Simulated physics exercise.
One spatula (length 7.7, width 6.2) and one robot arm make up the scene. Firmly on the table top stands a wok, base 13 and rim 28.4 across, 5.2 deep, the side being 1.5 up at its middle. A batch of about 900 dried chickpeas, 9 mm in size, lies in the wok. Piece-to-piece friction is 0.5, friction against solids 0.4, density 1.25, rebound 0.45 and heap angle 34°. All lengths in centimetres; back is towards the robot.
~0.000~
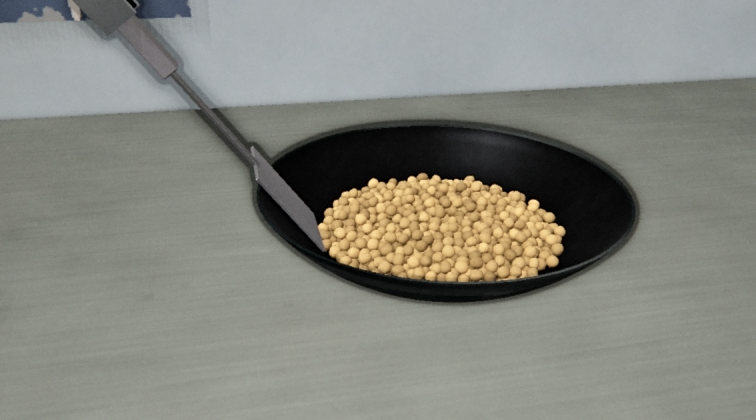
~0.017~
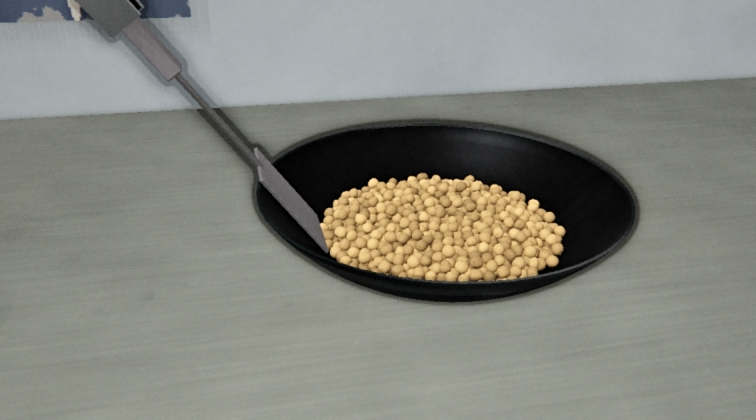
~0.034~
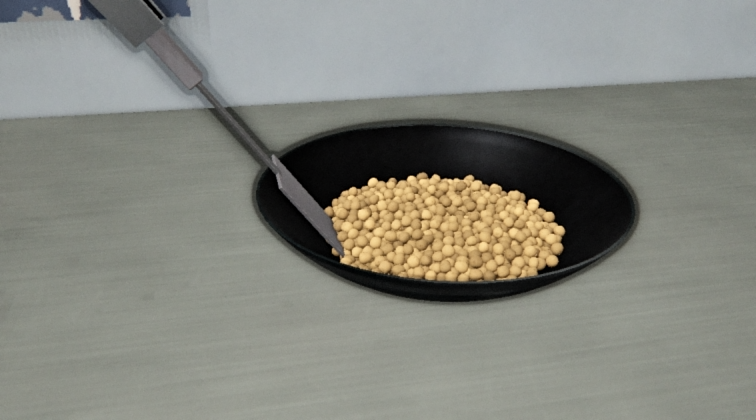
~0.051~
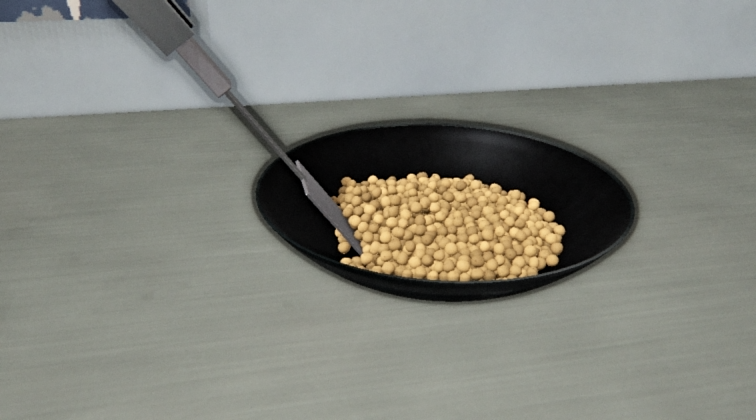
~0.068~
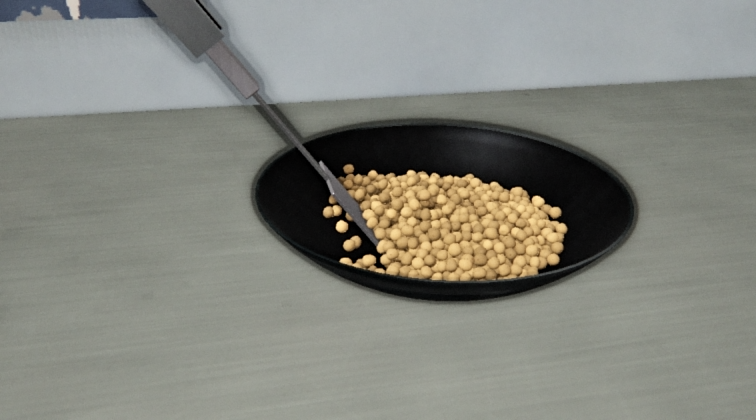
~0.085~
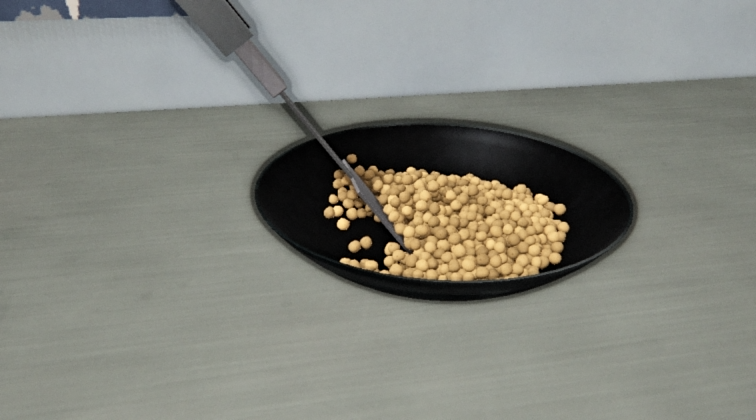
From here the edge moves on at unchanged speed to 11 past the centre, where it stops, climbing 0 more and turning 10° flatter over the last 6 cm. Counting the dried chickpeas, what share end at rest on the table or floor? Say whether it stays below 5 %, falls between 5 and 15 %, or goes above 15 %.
It goes above 15 %.
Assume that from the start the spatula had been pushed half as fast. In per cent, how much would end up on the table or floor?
Then roughly 15 percent.
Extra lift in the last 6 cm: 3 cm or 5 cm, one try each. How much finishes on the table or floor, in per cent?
Result, in order: Approx. 25 % and 25 %.
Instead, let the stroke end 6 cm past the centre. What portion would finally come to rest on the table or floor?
Roughly 0 %.
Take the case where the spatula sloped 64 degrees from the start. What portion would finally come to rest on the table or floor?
That gives about 30 in a hundred.
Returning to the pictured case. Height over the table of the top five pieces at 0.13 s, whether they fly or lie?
I'd put it close to 6 cm.
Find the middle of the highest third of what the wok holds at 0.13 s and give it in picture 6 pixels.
(465, 206).
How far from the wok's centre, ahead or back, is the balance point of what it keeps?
Ahead, by around 2.5 cm.
After 0.13 s, sloping 54°, highest piece 7 above the table; 900 in the wok.
After 0.17 s, sloping 51°, highest piece 7 above the table; 900 in the wok.
After 0.39 s, sloping 44°, highest piece 9 above the table; 645 in the wok, 174 on the table or floor, 81 on the blade or in flight.
After 1.44 s, sloping 44°, highest piece 4 above the table; 644 in the wok, 256 on the table or floor.
At rest, 644 in the wok, 256 on the table or floor. That is 28 % on the table or floor.
